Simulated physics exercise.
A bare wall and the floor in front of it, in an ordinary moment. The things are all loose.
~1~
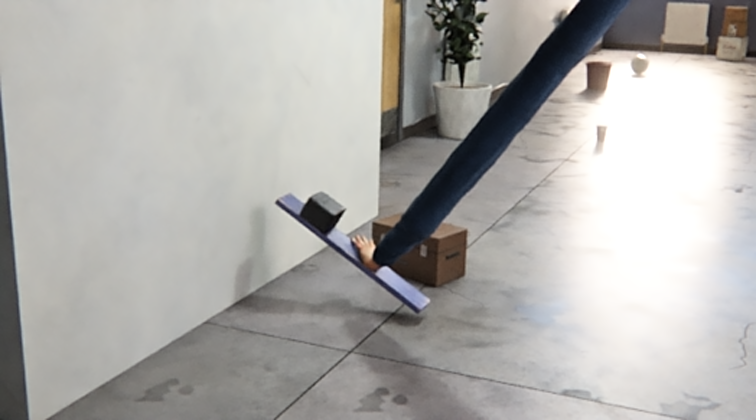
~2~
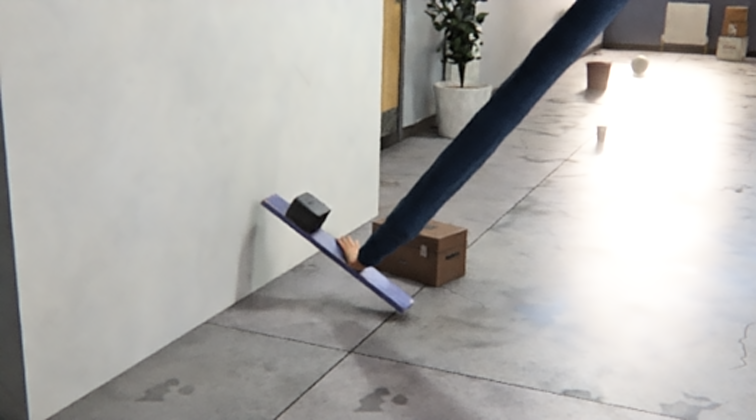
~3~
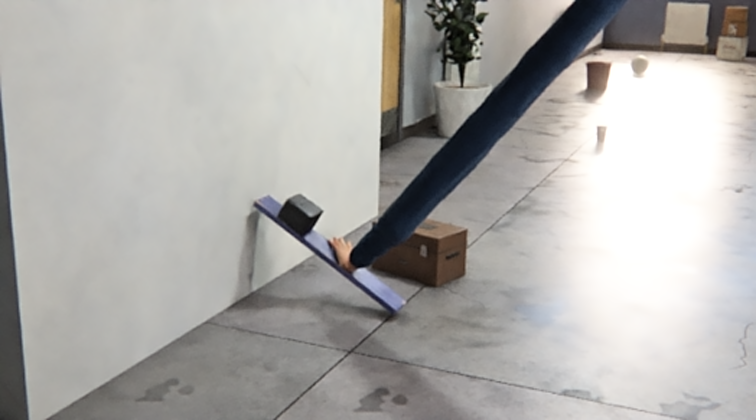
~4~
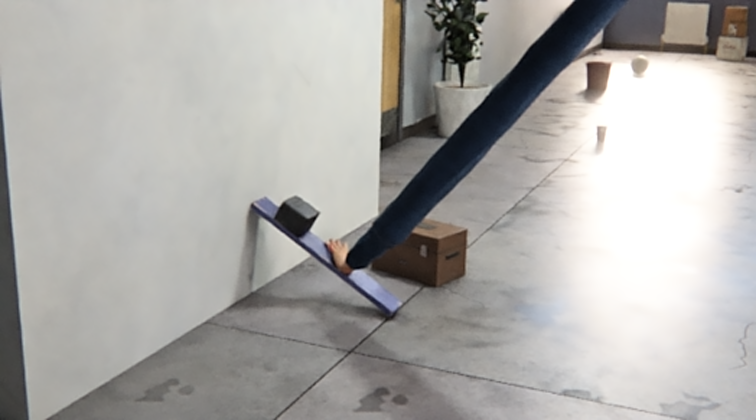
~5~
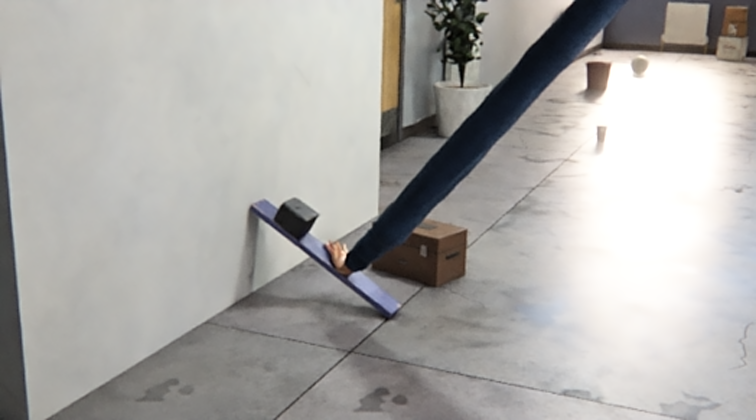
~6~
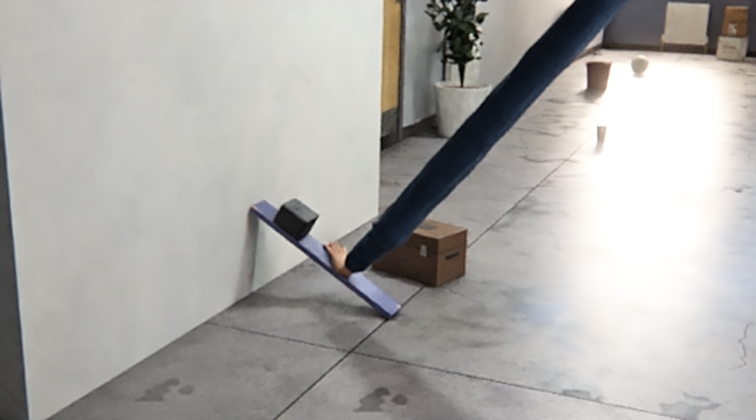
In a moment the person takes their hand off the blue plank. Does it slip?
Yes.
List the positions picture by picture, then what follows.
The first frame shows not yet at the wall; blue plank (352, 252); brown toolbox (419, 248).
The second frame shows not yet at the wall; blue plank (337, 252); brown toolbox (419, 248).
The third frame shows not yet at the wall; blue plank (329, 253); brown toolbox (419, 248).
The fourth frame shows not yet at the wall; blue plank (326, 255); brown toolbox (419, 248).
The fifth frame shows propped up under the hand; blue plank (325, 257); brown toolbox (419, 248).
The sixth frame shows propped up under the hand; blue plank (325, 258); brown toolbox (419, 248).
Then, 0.30 s on from there, blue plank sunk by 14° near (332, 278).
Then, 0.50 s on from there, blue plank sunk by 30° near (337, 288).
Then, 0.70 s on from there, blue plank sunk by 31° near (337, 298).
In the end, moved from the start, blue plank; brown toolbox unmoved. At the end, from the last picture's camera, blue plank near (337, 302). The plank slips out.
